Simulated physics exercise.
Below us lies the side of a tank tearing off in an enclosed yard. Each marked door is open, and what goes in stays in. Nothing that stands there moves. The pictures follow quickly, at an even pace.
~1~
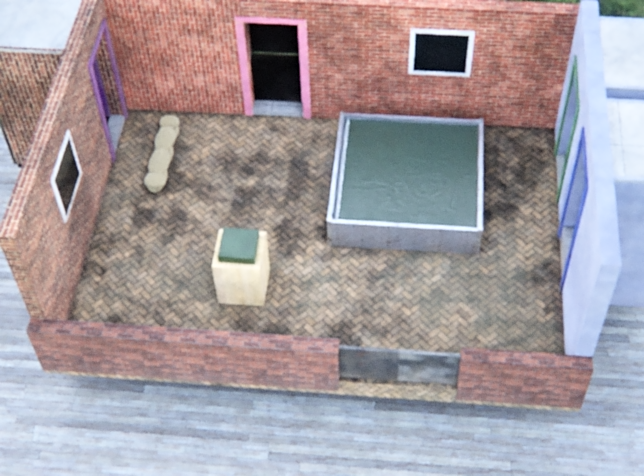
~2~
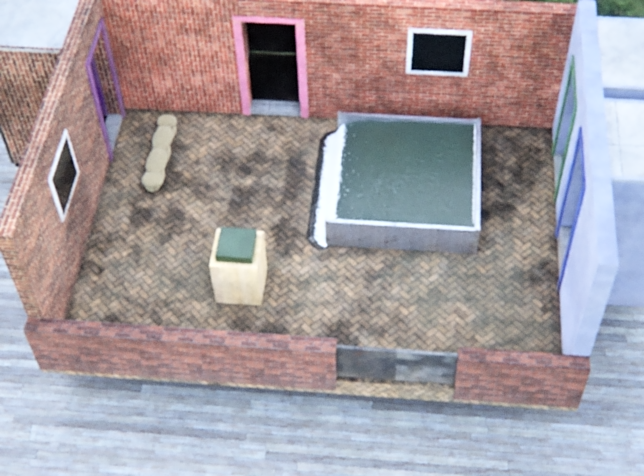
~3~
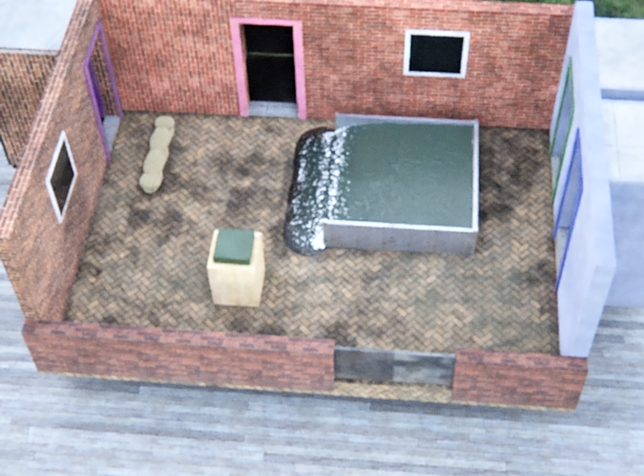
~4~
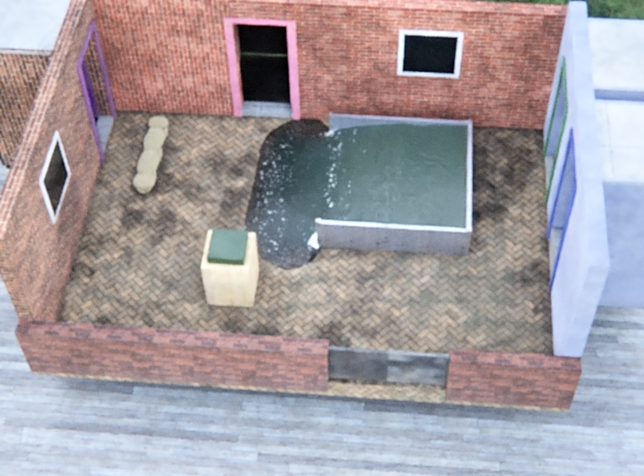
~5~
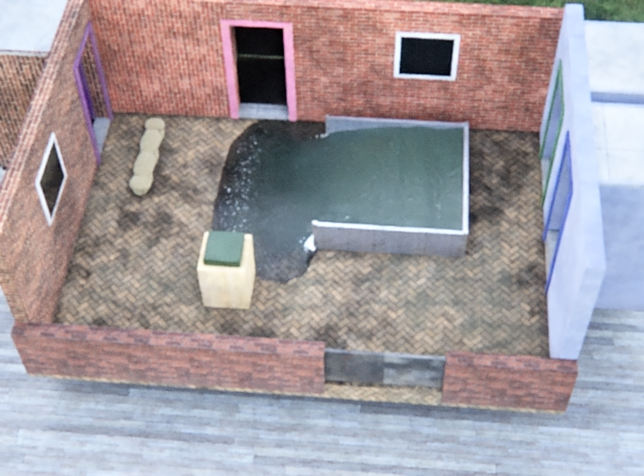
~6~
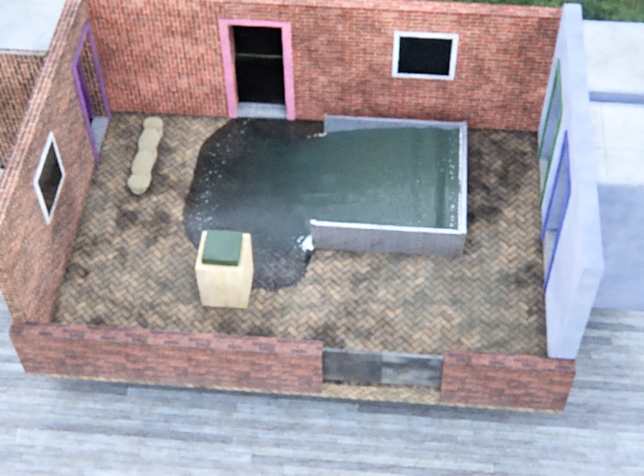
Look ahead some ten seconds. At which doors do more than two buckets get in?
The blue door admits no more than that; the purple door lets in a lot; the green door admits no more than that; the pink door admits no more than that.
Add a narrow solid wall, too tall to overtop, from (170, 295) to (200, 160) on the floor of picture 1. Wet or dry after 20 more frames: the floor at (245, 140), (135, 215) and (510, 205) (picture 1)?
One after the other: Covered, under water, dry.
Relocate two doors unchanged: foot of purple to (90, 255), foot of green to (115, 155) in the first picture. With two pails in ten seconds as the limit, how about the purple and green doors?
Purple door floods; green door is over.
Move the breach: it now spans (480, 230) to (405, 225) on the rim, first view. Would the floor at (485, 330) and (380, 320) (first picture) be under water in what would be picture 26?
In that order: Awash, covered.
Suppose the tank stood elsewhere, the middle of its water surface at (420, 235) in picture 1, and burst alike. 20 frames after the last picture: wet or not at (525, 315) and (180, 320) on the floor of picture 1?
In turn: Not flooded, wet.
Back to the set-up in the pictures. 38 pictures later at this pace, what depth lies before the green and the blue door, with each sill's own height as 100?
About 0 and 0 per cent.
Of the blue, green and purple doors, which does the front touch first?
I say the purple door.
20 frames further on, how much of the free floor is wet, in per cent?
About 50 per cent.
A moment on, water covers 35 % of the floor; the blue door not reached, the purple door not reached, the green door not reached, the pink door wet at the sill, nothing in.
Next, water covers 45 % of the floor; the blue door not reached, the purple door wet at the sill, nothing in, the green door not reached, the pink door wet at the sill, nothing in.
Then, water covers 50 % of the floor; the blue door not reached, the purple door over two buckets in, the green door not reached, the pink door under two buckets in.
Later, water covers 75 % of the floor; the blue door not reached, the purple door over two buckets in, the green door not reached, the pink door under two buckets in.
In the end, water covers 95 % of the floor; the blue door wet at the sill, nothing in, the purple door over two buckets in, the green door wet at the sill, nothing in, the pink door under two buckets in.
